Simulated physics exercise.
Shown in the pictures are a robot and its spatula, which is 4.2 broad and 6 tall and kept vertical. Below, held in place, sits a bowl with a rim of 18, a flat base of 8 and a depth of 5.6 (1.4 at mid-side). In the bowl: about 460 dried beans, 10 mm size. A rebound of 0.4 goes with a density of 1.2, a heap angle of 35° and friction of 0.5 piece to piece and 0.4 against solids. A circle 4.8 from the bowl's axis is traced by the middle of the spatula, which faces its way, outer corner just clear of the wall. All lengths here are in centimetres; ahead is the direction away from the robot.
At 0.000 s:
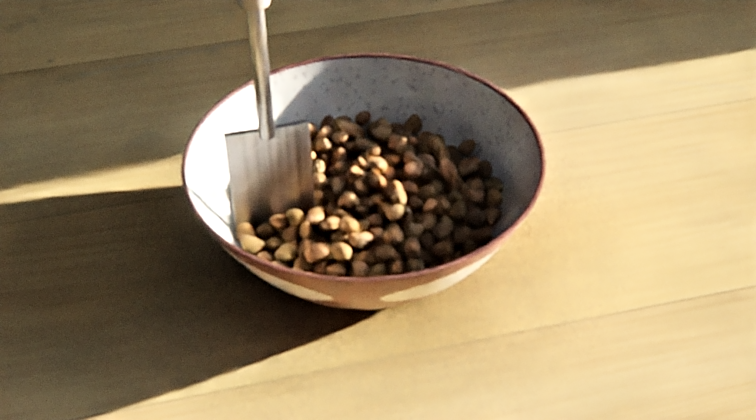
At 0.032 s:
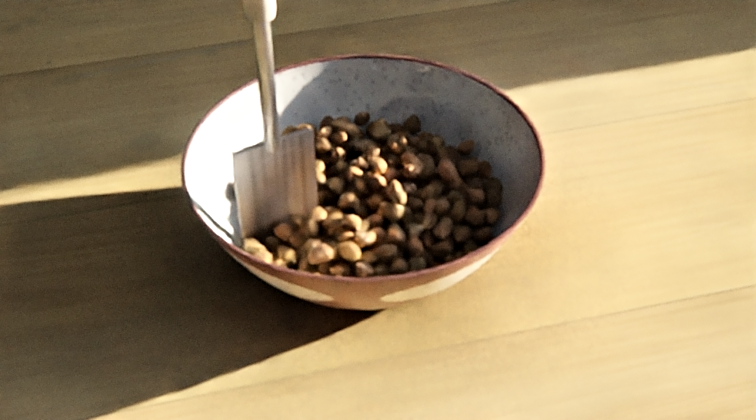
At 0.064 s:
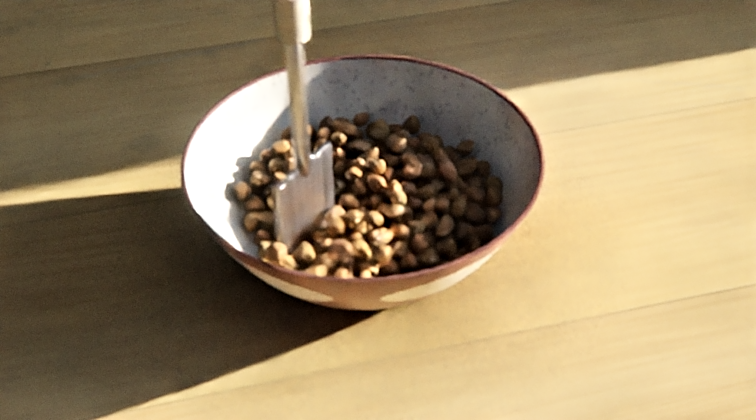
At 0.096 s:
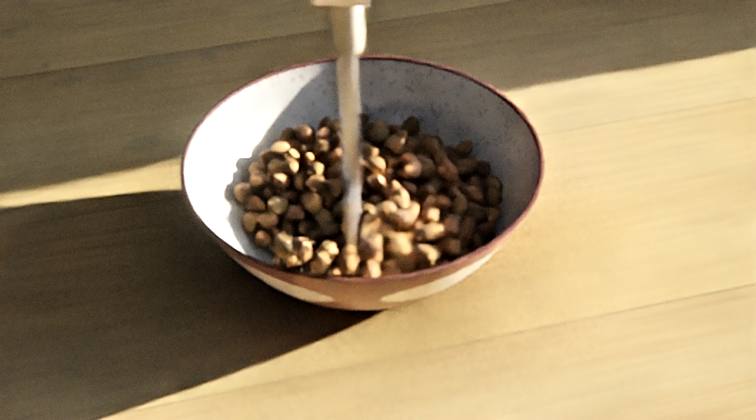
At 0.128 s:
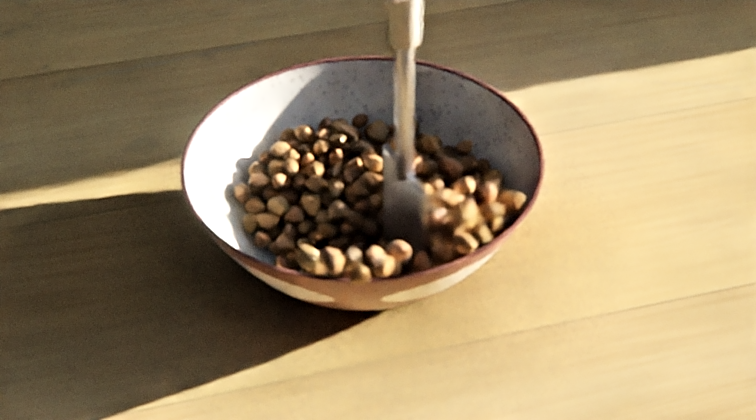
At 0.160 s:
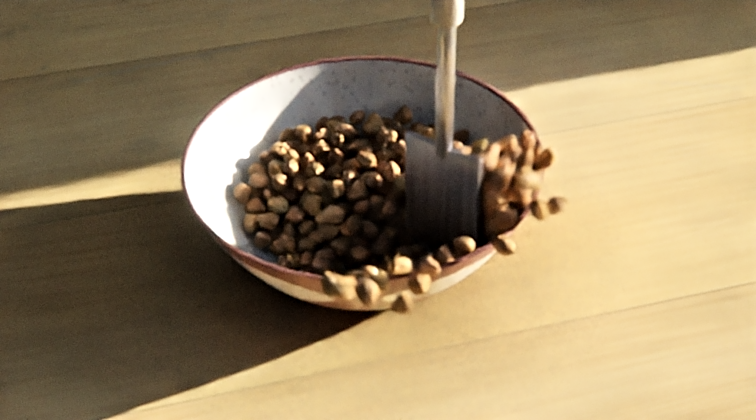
In the video, a flat metal spatula held upright sweeps from the left side of a bowl of brown beans around the front to the right, pushing beans into a heap, with some going over the rim.
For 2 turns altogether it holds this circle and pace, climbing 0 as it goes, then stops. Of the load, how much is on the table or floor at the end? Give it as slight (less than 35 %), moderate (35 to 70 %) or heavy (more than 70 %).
It is moderate.
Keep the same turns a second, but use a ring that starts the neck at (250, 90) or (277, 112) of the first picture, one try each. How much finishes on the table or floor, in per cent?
25 and 55 per cent.
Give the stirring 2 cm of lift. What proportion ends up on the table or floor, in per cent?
Near 25 in a hundred.
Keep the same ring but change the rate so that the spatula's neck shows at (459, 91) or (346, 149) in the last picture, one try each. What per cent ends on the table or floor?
Well, about 55 percent the first time and about 25 percent the second.
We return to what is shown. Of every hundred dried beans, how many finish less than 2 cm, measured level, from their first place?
Near 15 per cent of the pieces.
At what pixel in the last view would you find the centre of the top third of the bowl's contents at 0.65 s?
In the last picture it sits around (391, 121).
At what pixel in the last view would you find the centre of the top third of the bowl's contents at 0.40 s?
Around (256, 208).
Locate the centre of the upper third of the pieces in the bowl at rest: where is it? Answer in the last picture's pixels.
It is centred around (334, 217).
After 0.40 s, 359° round, highest piece 9 above the table; 329 in the bowl, 83 on the table or floor, 46 in flight or on the tool.
After 0.65 s, 227° round, highest piece 8 above the table; 267 in the bowl, 170 on the table or floor, 21 in flight or on the tool.
After 0.97 s, 0° round, highest piece 4 above the table; 237 in the bowl, 221 on the table or floor.
After 1.67 s, 0° round, highest piece 4 above the table; 237 in the bowl, 221 on the table or floor.
In the end, 237 in the bowl, 221 on the table or floor. That is 48 % on the table or floor.
